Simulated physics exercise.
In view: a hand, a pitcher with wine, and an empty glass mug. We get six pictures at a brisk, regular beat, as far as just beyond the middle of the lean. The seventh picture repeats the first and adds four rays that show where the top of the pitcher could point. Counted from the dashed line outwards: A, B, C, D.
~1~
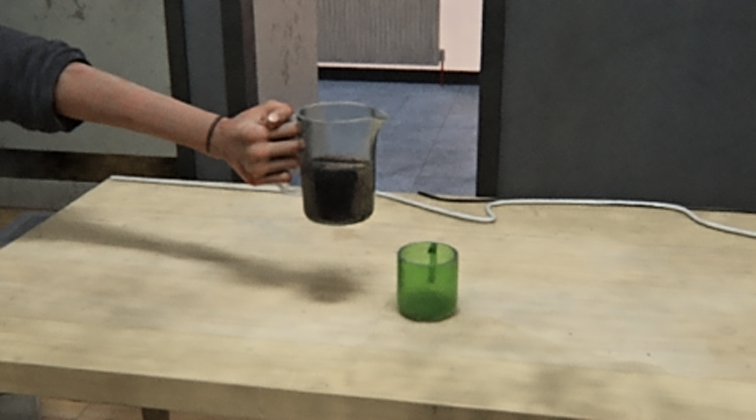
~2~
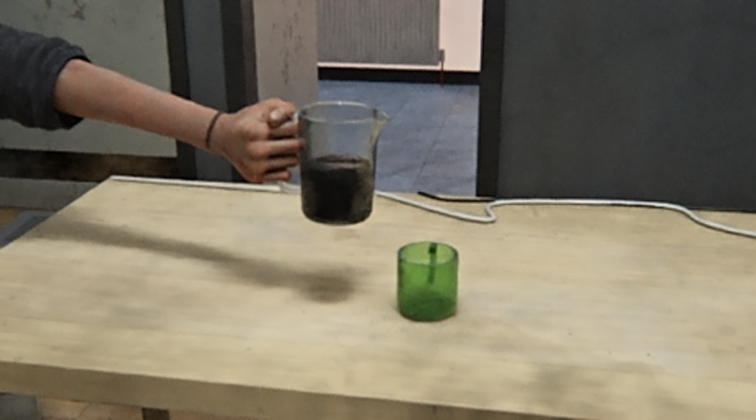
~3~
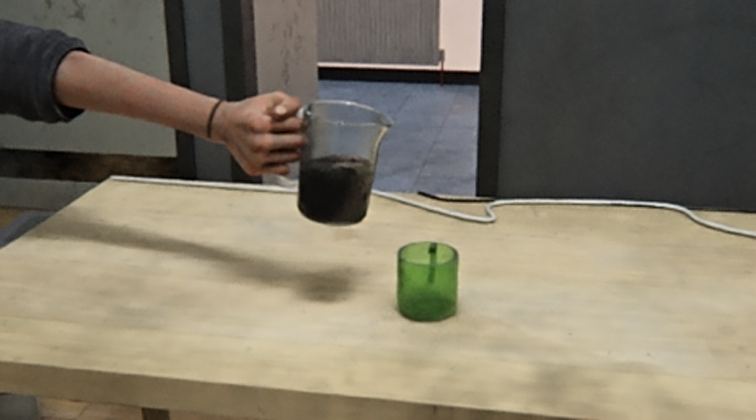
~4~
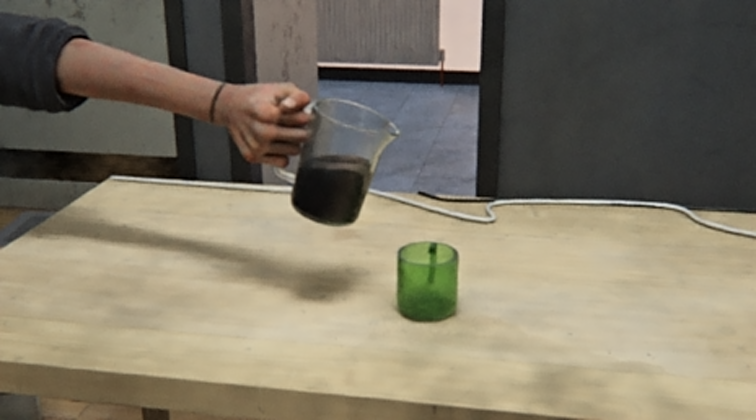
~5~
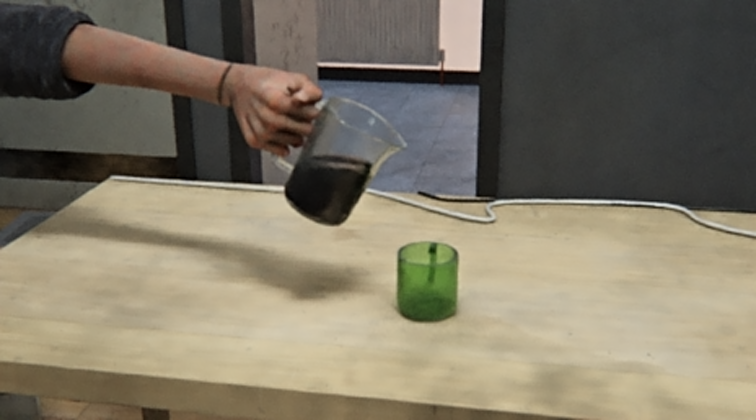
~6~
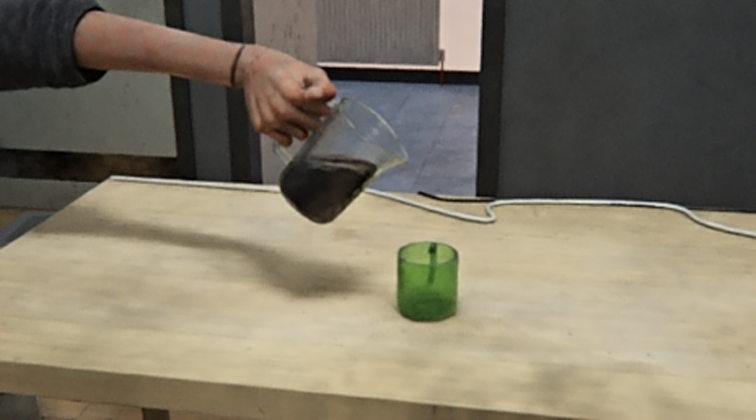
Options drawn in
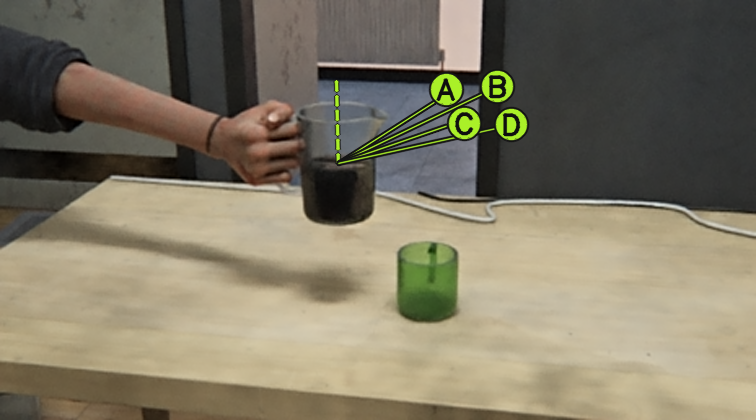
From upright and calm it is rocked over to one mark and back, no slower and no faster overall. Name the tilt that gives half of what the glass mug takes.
D beats the others.
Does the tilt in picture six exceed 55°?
No, it does not.
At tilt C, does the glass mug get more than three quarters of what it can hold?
No, it does not.
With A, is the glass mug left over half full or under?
Under.
On the marked copy, A at (434, 102); B at (482, 94); C at (446, 126); D at (495, 128).
If A is chosen, the glass mug ends with about 4 % of what it can hold.
If B is chosen, the glass mug ends with about 15 % of what it can hold.
If C is chosen, the glass mug ends with about 31 % of what it can hold.
If D is chosen, the glass mug ends with about 49 % of what it can hold; 3 % of the wine is spilt.
